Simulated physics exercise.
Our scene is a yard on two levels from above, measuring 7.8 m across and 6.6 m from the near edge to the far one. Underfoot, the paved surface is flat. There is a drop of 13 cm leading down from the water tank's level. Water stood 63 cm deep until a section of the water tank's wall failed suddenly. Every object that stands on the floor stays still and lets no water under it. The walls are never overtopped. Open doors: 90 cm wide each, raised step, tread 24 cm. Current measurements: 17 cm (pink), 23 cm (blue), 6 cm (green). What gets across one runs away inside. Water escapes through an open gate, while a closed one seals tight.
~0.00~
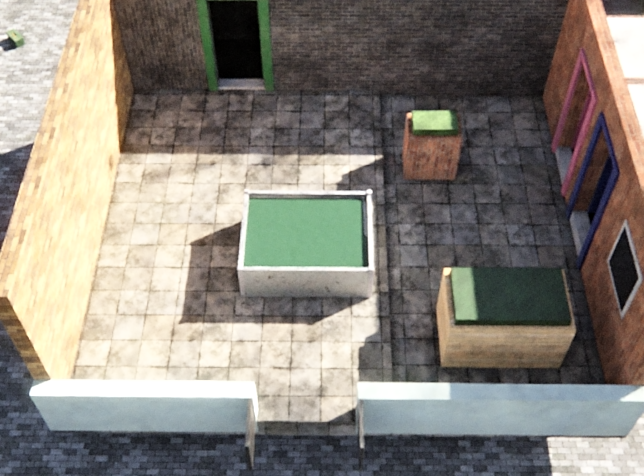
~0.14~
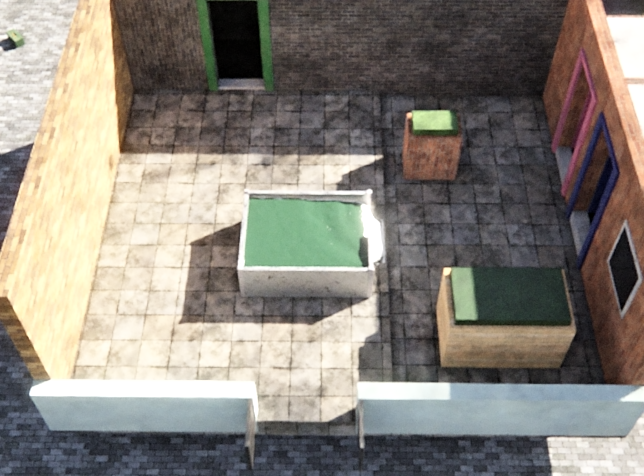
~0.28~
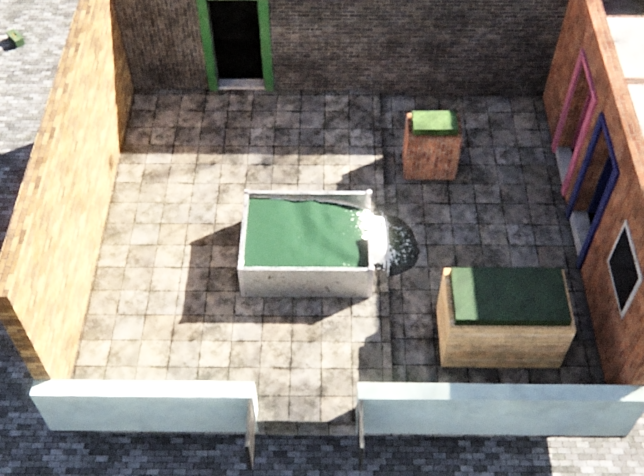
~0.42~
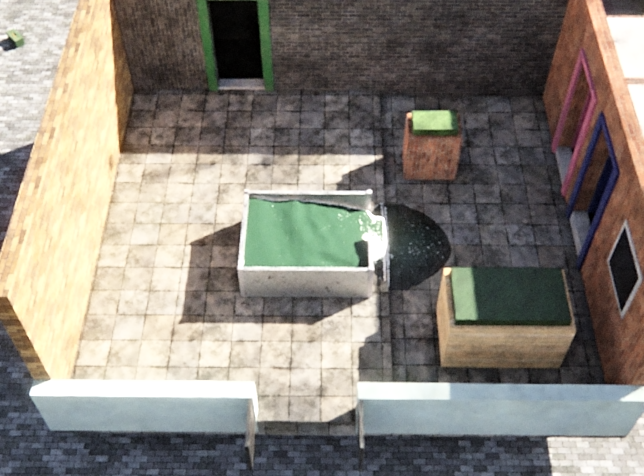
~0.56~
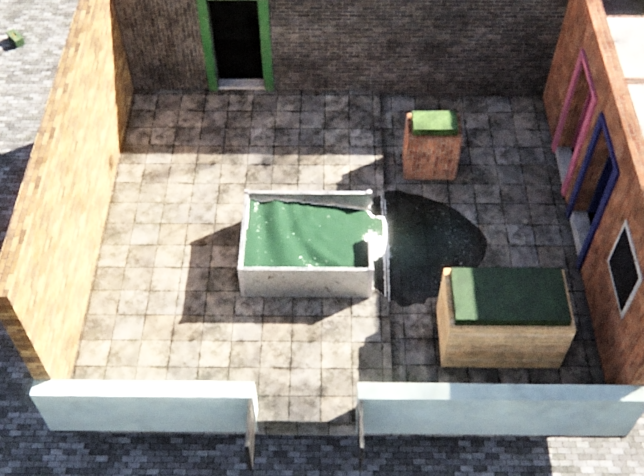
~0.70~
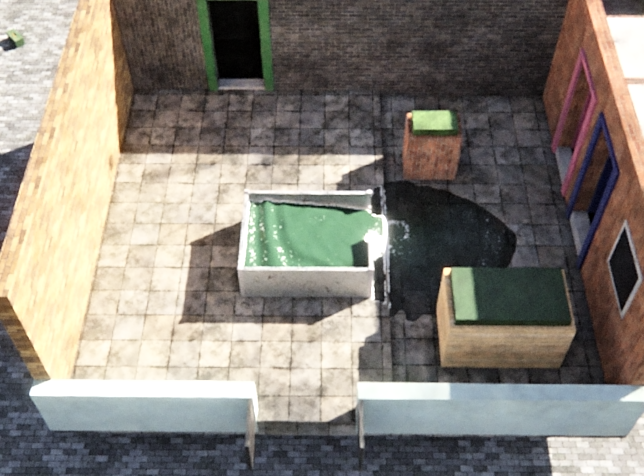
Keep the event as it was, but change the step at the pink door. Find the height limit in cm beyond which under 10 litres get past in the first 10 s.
The limit sits near 18 cm.
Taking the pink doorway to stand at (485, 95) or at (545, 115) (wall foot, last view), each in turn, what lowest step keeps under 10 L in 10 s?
You'd want about 11.5 cm there first, then about 12.5 cm.
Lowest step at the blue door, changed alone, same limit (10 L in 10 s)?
Blue - roughly 19 cm.
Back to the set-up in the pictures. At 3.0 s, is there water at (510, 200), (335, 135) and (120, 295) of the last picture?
Going in order: Swamped, untouched, untouched.
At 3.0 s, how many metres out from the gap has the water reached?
Roughly 4.8 metres.
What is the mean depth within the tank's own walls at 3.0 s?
Some 30 cm.
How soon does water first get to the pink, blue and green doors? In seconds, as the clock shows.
Arrival: Pink 1.5 s, blue 1.0 s, green not in the 10 s.
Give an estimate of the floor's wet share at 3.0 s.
I'd say near 25 percent.
After 1.4 s water covers 20 % of the floor, deepest (32 cm) near (376, 236); it has not reached the pink door.
After 3.0 s water covers 25 % of the floor, deepest (20 cm) near (556, 217); 17 cm at the pink door, 10 litres in over its 17 cm step.
After 10.0 s water covers 40 % of the floor, deepest (13 cm) near (561, 193); 11 cm at the pink door, 12 litres in over its 17 cm step.
At the pink door as built, the water arrived by 1.5 s and peaked near 24 cm at 2.2 s.
Run again over the same 10 s with other heights there, 21 litres in over 15 cm, 5 litres over 20 cm. The limit of 10 litres is kept from about 18 cm up.
